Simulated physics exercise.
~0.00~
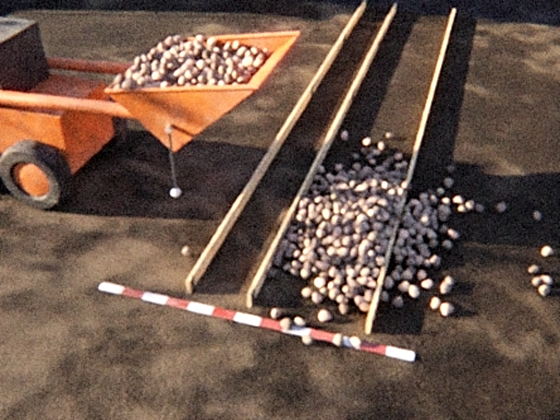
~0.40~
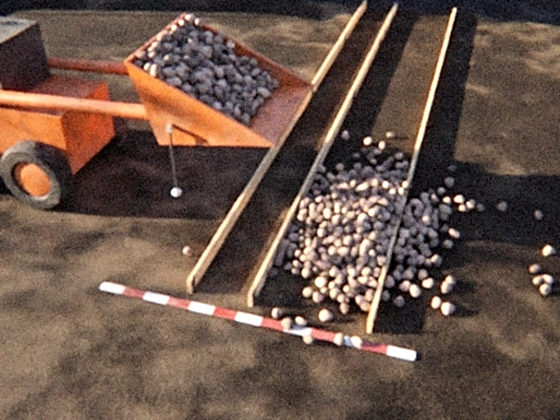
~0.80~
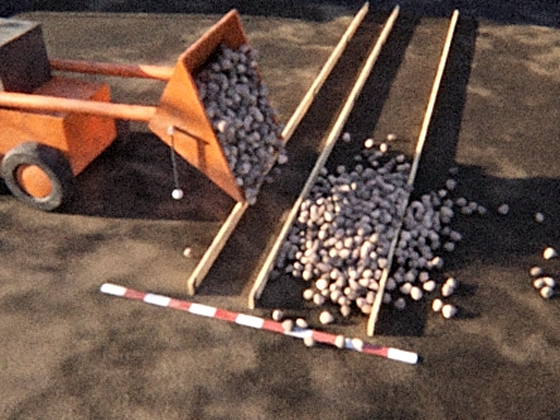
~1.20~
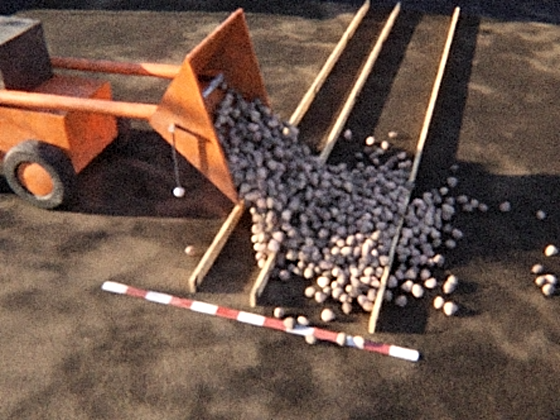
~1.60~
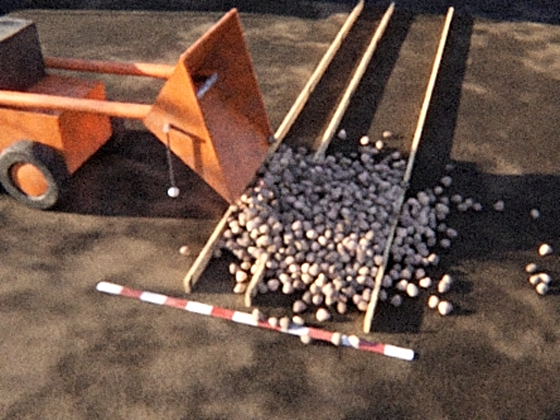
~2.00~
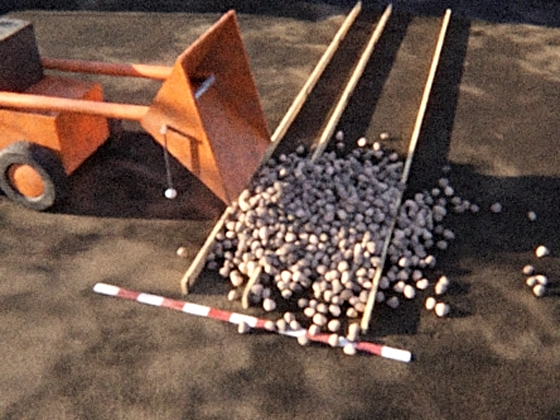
Orange loader bucket tipping its load of rounded stones across wooden boards onto an existing pile, then staying tilted and empty.
